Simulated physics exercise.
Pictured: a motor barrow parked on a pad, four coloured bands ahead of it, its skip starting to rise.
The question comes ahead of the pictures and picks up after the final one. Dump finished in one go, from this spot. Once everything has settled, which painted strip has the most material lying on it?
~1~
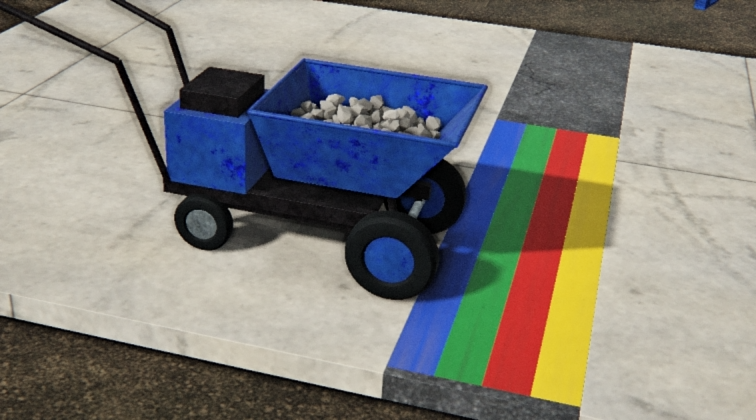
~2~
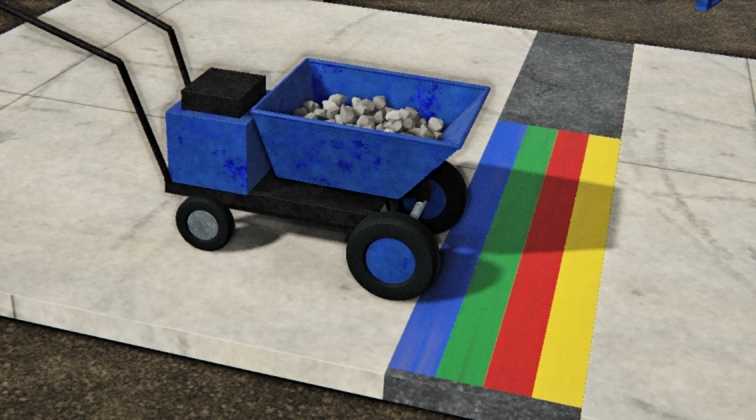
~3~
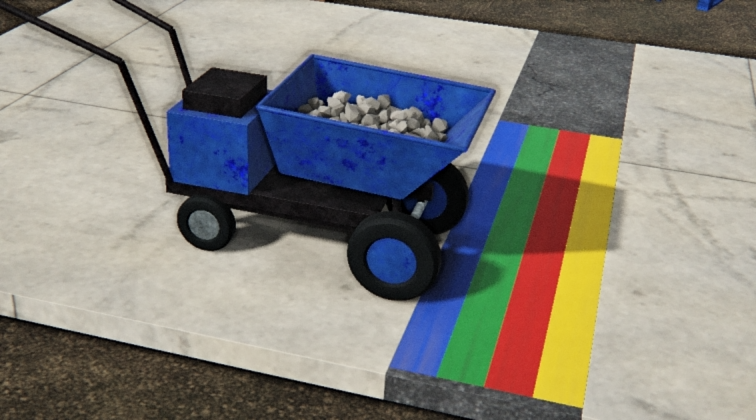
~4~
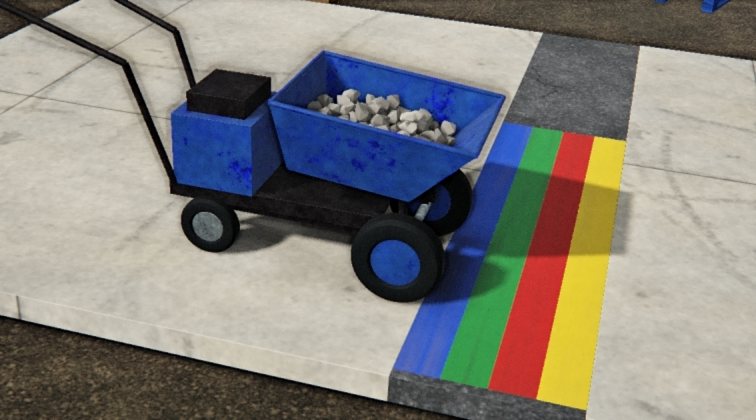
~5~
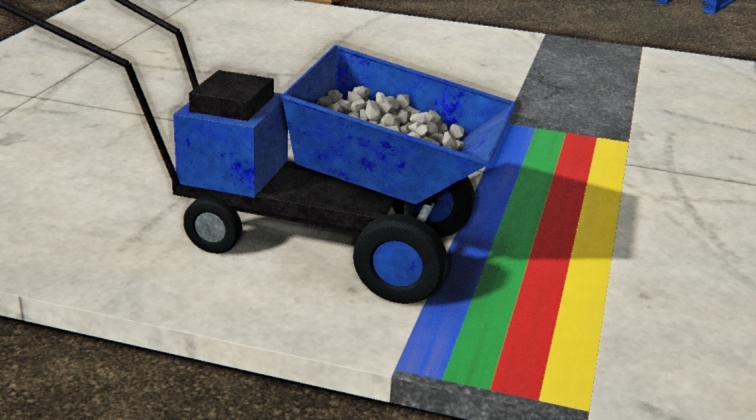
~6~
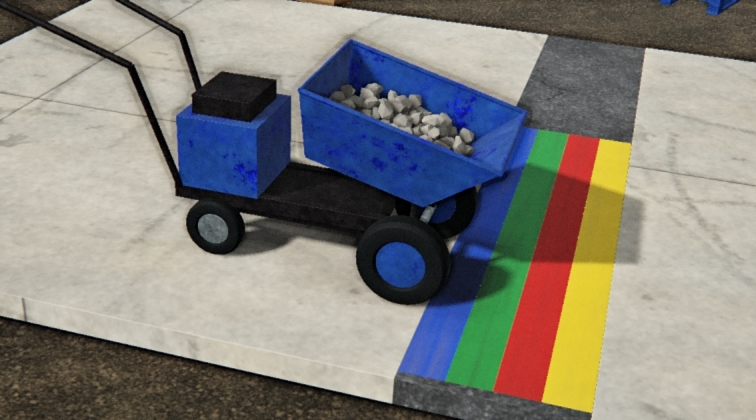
Most of it lies on the yellow strip.
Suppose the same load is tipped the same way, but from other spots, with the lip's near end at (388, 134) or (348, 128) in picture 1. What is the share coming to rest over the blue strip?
About 0 per cent first, about 30 per cent second.
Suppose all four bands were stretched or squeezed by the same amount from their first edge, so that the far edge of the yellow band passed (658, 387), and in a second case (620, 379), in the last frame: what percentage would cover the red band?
Shares in order: Close to 40 %; close to 30 %.
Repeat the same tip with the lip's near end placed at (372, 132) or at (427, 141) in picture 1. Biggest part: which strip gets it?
Going by the pictures, the first try gives that green strip and the second gives red.
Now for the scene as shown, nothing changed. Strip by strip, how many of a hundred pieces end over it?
The blue strip gets close to 0, the green strip close to 0, the red strip close to 15 and the yellow strip close to 35.
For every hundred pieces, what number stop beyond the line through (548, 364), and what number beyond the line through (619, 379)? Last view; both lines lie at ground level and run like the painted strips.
Around 60 in a hundred for the first, 10 in a hundred for the second.
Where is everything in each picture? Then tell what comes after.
The first picture shows lip of the skip (456, 145), level; top of the load (360, 123), broken stones; blue strip (426, 332); green strip (471, 341); red strip (517, 350); yellow strip (563, 359).
The second picture shows lip of the skip (459, 147), level; top of the load (362, 124).
The third picture shows lip of the skip (465, 150), tipped barely; top of the load (367, 122).
The fourth picture shows lip of the skip (476, 156), tipped a little; top of the load (355, 121).
The fifth picture shows lip of the skip (487, 164), tipped a little; top of the load (365, 119).
The sixth picture shows lip of the skip (500, 174), tipped clearly; top of the load (364, 116); blue strip (437, 337); green strip (482, 346); red strip (528, 355); yellow strip (575, 365).
Just after the last frame, skip tipped well over; every one in the skip.
A moment on, skip tipped steeply; the larger part in the skip; just a few over the red strip; about a tenth over the yellow strip.
Further on, skip tipped right over; roughly a quarter in the skip; about a tenth over the red strip; roughly a third over the yellow strip; roughly a quarter off the paint.
When it is over, skip tipped right over; roughly a quarter in the skip; not one over the blue strip; not one over the green strip; about a tenth over the red strip; roughly a third over the yellow strip; roughly a quarter off the paint.
